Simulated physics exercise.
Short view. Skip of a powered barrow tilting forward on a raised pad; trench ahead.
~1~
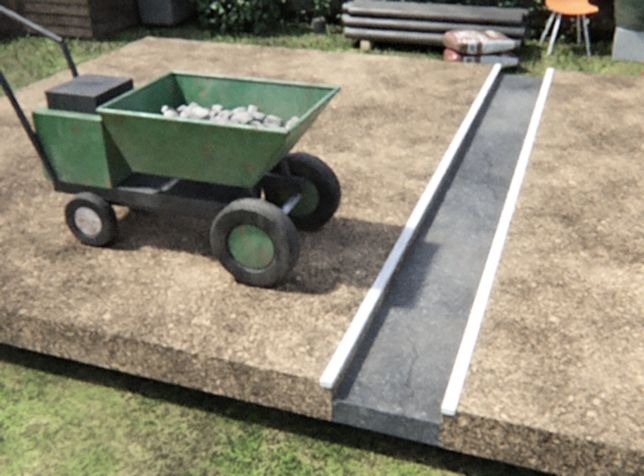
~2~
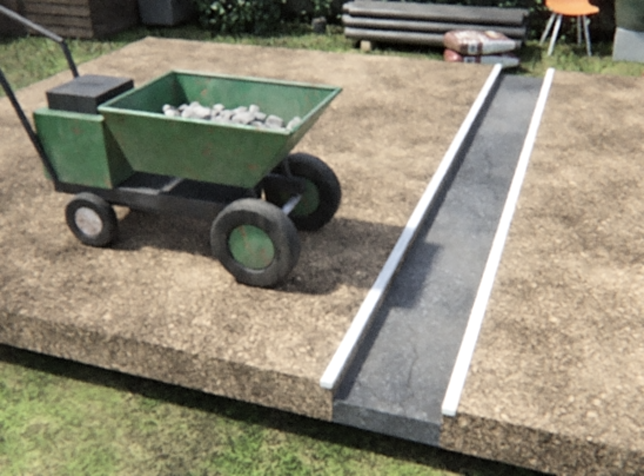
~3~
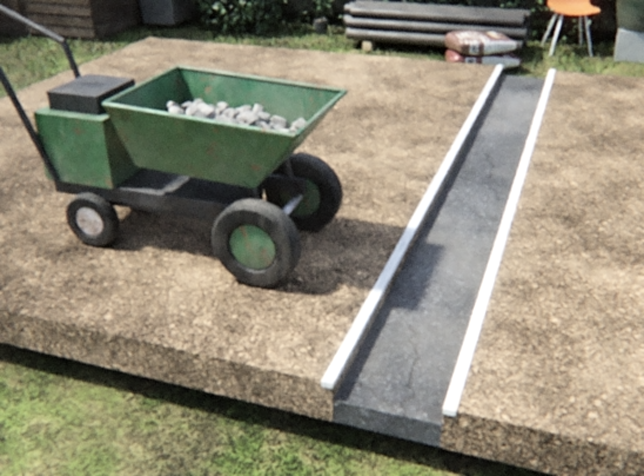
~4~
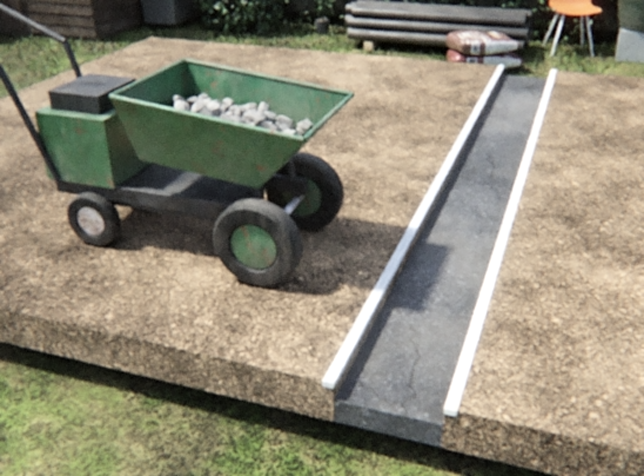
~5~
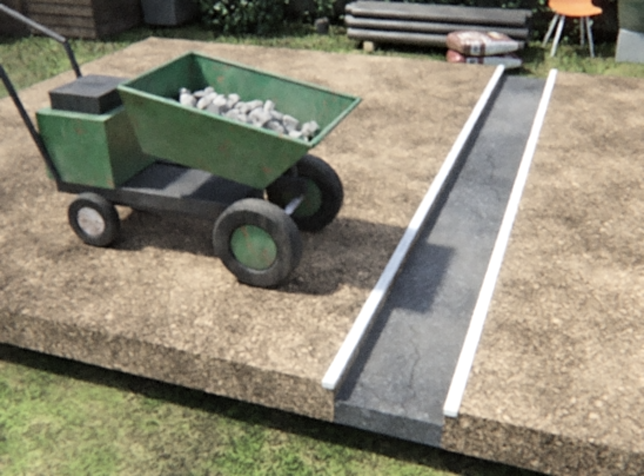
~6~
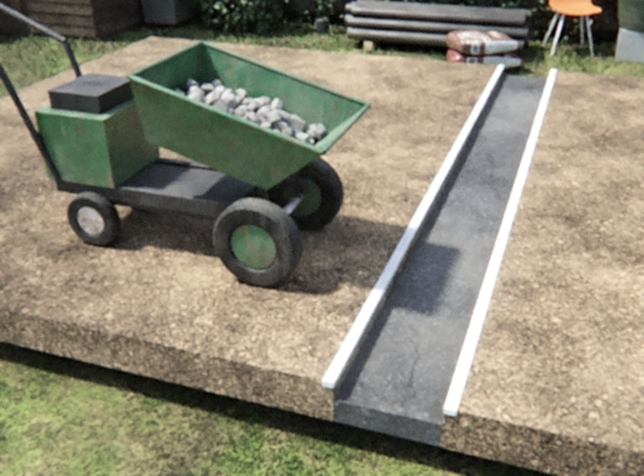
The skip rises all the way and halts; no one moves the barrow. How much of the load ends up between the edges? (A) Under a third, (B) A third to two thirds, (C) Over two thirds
Option C: Over two thirds.
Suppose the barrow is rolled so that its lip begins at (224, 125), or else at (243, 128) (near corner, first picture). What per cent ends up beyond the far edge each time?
The first stop gives 0 per cent; the second gives 0 per cent.
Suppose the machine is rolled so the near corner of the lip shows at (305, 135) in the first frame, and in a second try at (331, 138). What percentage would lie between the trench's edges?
Around 80 % the first time and around 60 % the second.
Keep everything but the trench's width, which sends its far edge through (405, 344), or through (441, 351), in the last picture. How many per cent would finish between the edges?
In order: Near 30, then 70 percent.
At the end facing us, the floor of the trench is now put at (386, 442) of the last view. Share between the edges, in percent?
It works out to some 100 per cent.
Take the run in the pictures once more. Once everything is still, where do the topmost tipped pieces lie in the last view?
The topmost point rests at roughly pixel (435, 272) in the last view.
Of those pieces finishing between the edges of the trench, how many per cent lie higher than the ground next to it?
I'd say around 40 percent.
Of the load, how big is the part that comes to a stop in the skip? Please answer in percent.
Around 10 per cent.
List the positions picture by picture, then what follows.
The first frame shows lip of the skip near (288, 133), level; top of the load near (220, 124), broken stones; first edge of the trench near (352, 333); far edge near (465, 355), the trench over half as wide as the skip, and shallow for its width.
The second frame shows lip of the skip near (290, 134), level; top of the load near (221, 124).
The third frame shows lip of the skip near (296, 136), tipped barely; top of the load near (225, 122).
The fourth frame shows lip of the skip near (304, 140), tipped a little; top of the load near (197, 112).
The fifth frame shows lip of the skip near (313, 146), tipped a little; top of the load near (203, 107).
The sixth frame shows lip of the skip near (323, 153), tipped clearly; top of the load near (206, 108); first edge of the trench near (354, 333); far edge near (467, 356).
Shortly afterwards, skip tipped steeply; the whole lot in the skip.
Next, skip tipped right over; near two thirds in the skip; near a quarter in or heaped over the trench; only a few falling.
Some moments later, skip tipped right over; a little in the skip; the bulk in or heaped over the trench; only a few beyond it.
In the end, skip tipped right over; a little in the skip; the bulk in or heaped over the trench; only a few beyond it.
